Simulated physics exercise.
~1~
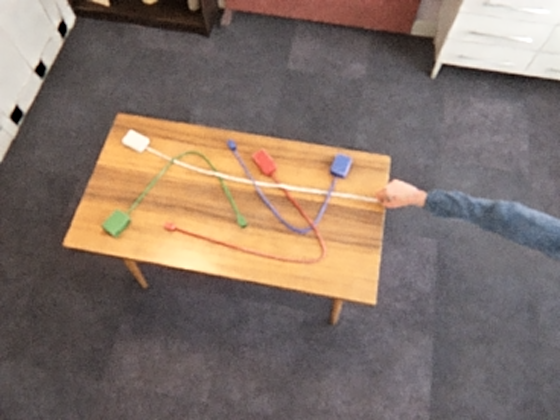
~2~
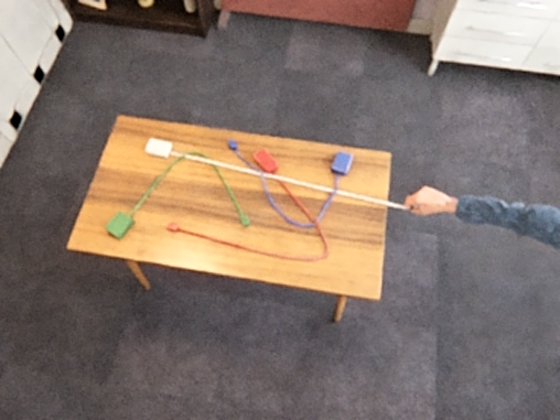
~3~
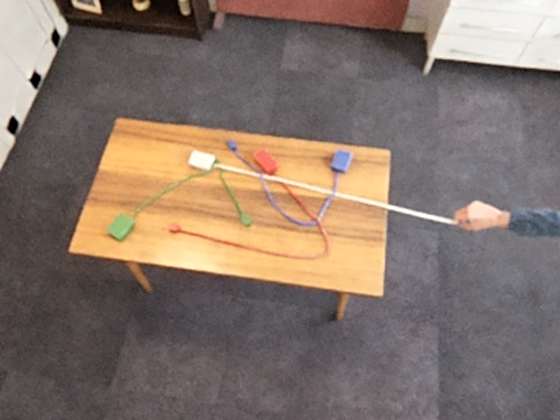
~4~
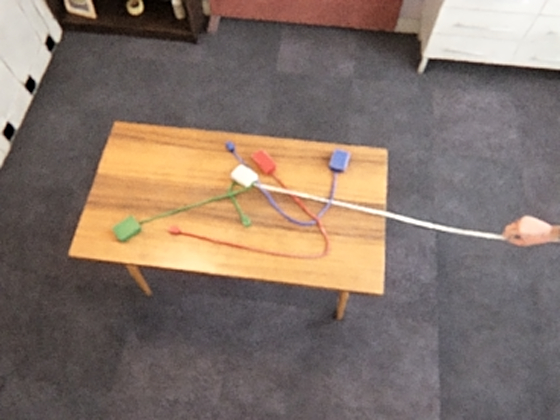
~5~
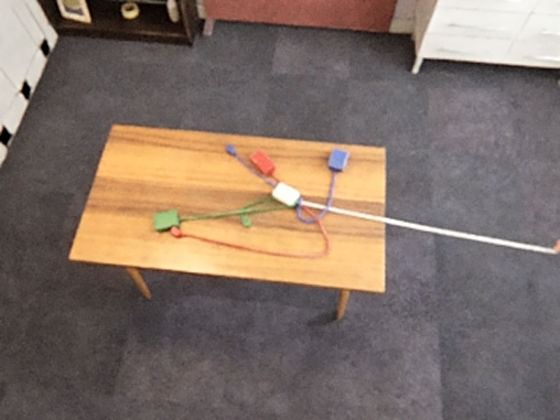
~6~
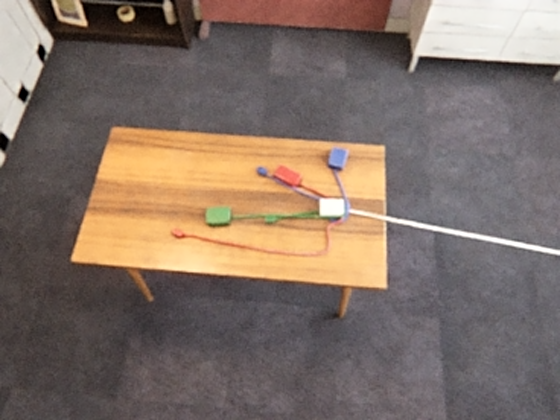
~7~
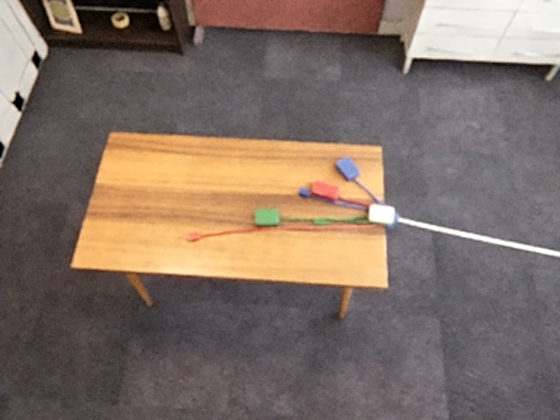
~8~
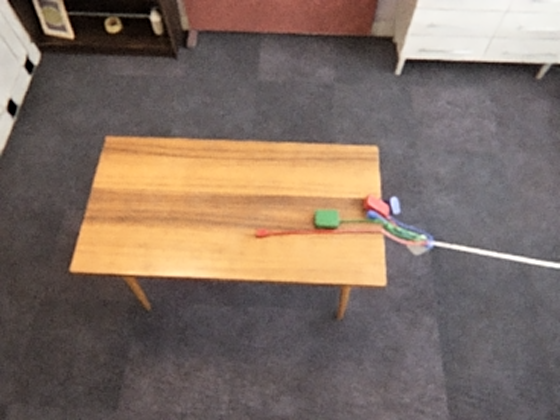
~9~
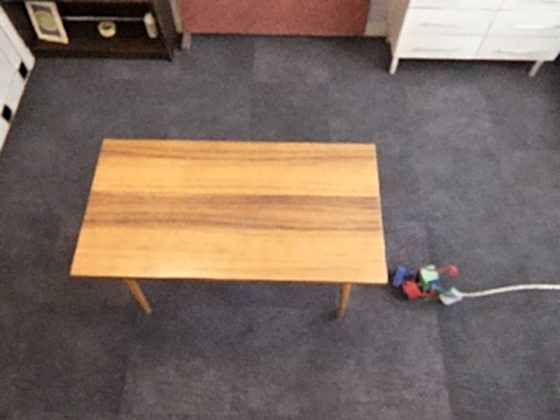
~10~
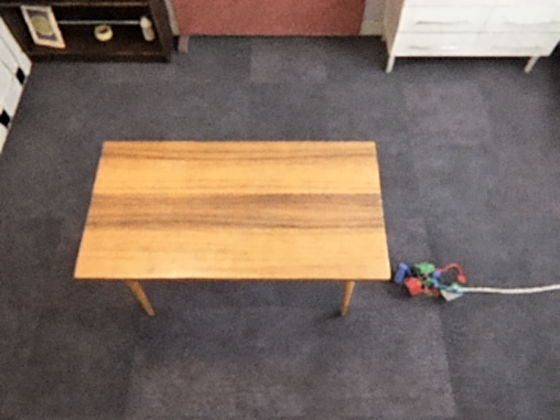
A hand pulled the white cable off the right side of a wooden table, and its charger slid along, snagging the green, red and blue cables until everything went over the edge and lay in a tangled heap on the carpet.
